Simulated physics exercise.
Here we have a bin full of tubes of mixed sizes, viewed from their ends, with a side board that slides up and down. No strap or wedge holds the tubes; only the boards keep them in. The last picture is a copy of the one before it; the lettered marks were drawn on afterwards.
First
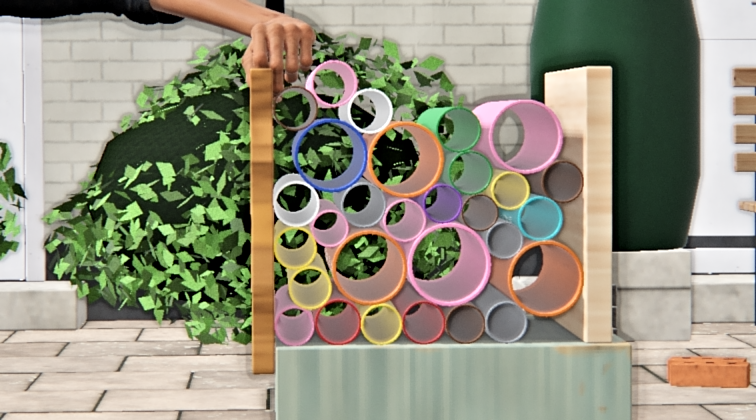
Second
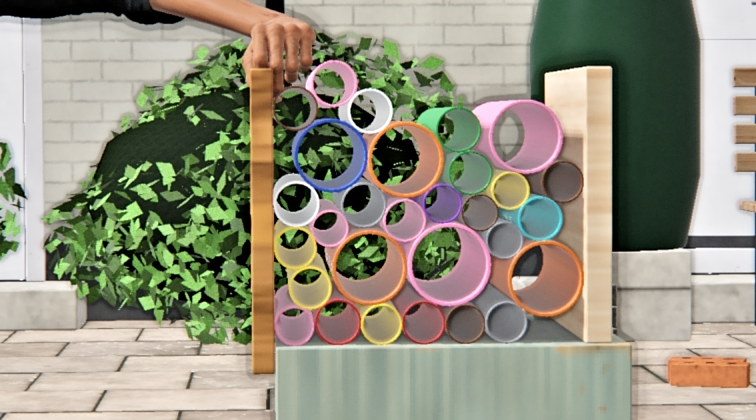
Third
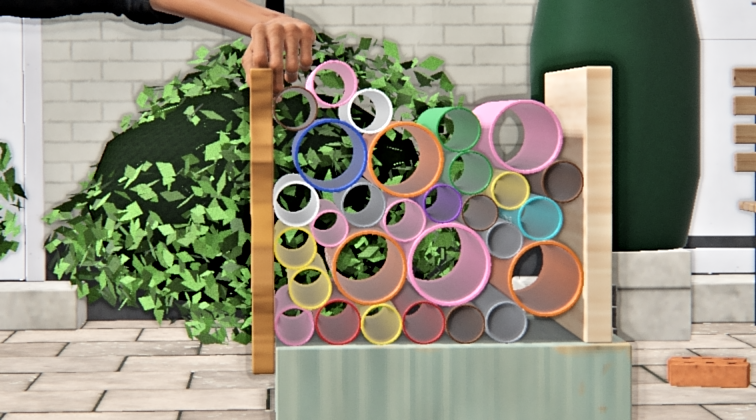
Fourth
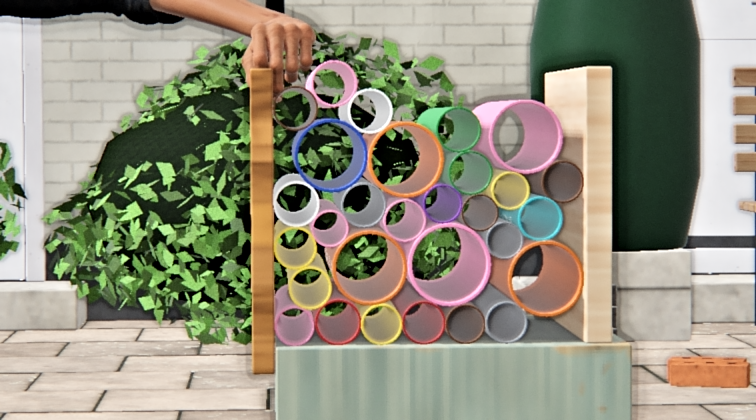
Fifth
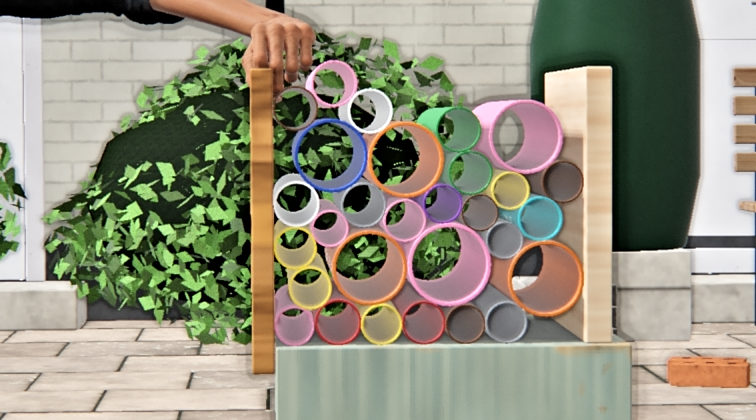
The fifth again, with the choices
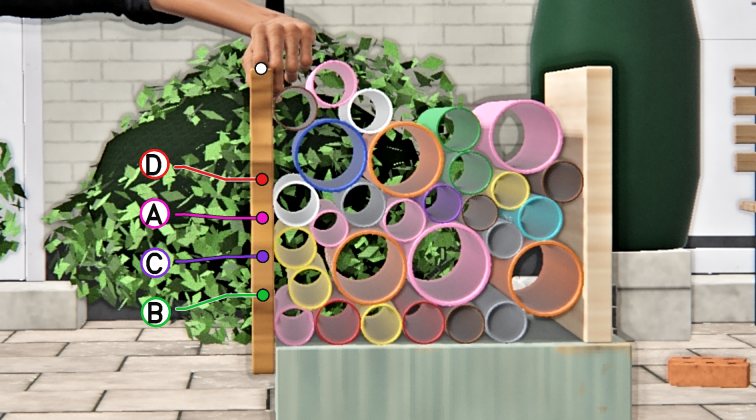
A hand rests on the left side board beside the stacked colourful tubes, and nothing visibly moves.
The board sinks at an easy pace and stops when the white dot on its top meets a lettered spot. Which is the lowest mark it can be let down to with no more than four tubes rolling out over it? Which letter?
Lower it to A and no more.
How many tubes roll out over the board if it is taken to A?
With A, two.
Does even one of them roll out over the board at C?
Yes.
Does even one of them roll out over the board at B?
At B: Yes.
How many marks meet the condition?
The number is two.
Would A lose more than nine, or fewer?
It loses fewer than nine.
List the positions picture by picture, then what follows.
A pink tube (294, 326); a grey tube (506, 322); a yellow tube (295, 248), in the first picture.
A yellow tube (295, 248); a grey tube (505, 241), in the second picture.
A pink tube (526, 137), in the third picture.
Side board (263, 212); a pink tube (294, 326), in the fourth picture.
A grey tube (506, 322); a yellow tube (295, 248); a grey tube (505, 241), in the fifth picture.
On the marked copy, A at (263, 218); B at (263, 295); C at (263, 256); D at (262, 179); the white dot at (261, 69).
With A. Early on, top of the board (273, 139).
Further on, top of the board (273, 217).
At the end, top of the board (273, 218), two out over the board.
As for the rest, B more than four out over the board; C five out over the board; D two out over the board.
